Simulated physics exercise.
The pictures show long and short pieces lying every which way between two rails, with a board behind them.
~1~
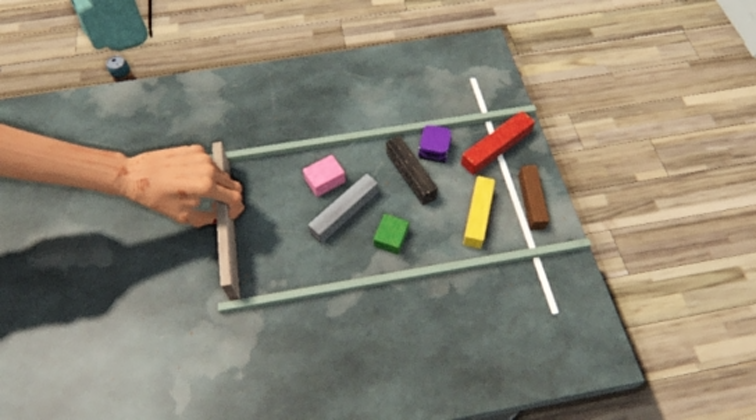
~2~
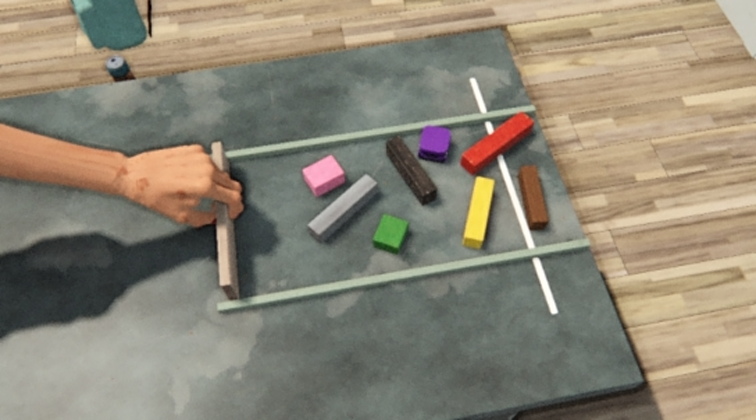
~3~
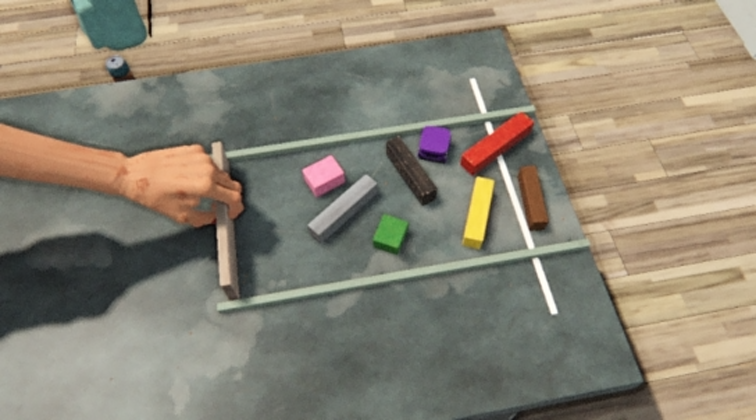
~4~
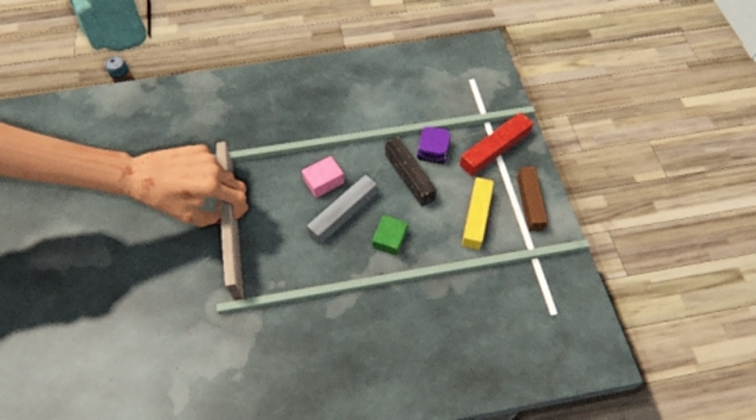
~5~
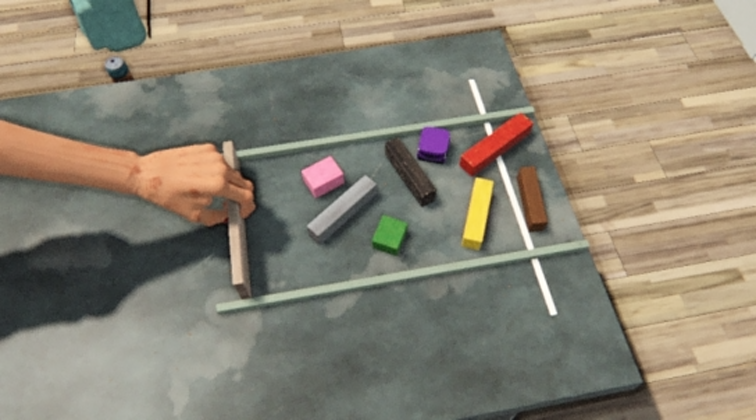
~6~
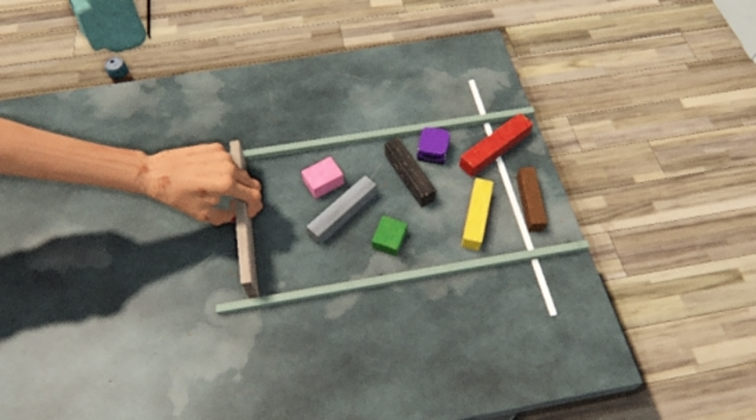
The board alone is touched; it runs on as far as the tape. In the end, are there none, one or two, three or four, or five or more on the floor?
Most likely, three or possibly four will tumble down.
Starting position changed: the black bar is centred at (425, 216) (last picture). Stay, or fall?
Black bar: Safe.
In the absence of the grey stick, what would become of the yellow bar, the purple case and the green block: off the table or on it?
Yellow bar still up, purple case down, green block still up.
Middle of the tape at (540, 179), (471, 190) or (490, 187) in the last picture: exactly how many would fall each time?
In order: 6, 1 and 1.
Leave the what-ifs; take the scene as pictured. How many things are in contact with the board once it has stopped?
That makes 3.
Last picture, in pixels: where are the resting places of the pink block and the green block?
They come to rest around (515, 151) and (544, 235).
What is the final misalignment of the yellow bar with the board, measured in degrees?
Some 10 degrees.
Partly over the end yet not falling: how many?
The count is 2.
Soon after, none off yet; brown bar at rest near (531, 199); red bar at rest near (496, 145); yellow bar at rest near (478, 214).
Then, none off yet; brown bar at rest near (531, 199); red bar moving near (500, 142); yellow bar at rest near (478, 215).
Further on, none off yet; brown bar moving near (540, 200); red bar moved about its own width near (550, 130); yellow bar moved about its own width near (525, 211).
At rest, the number that fall off is three or four; fallen, purple case, red bar and brown bar.
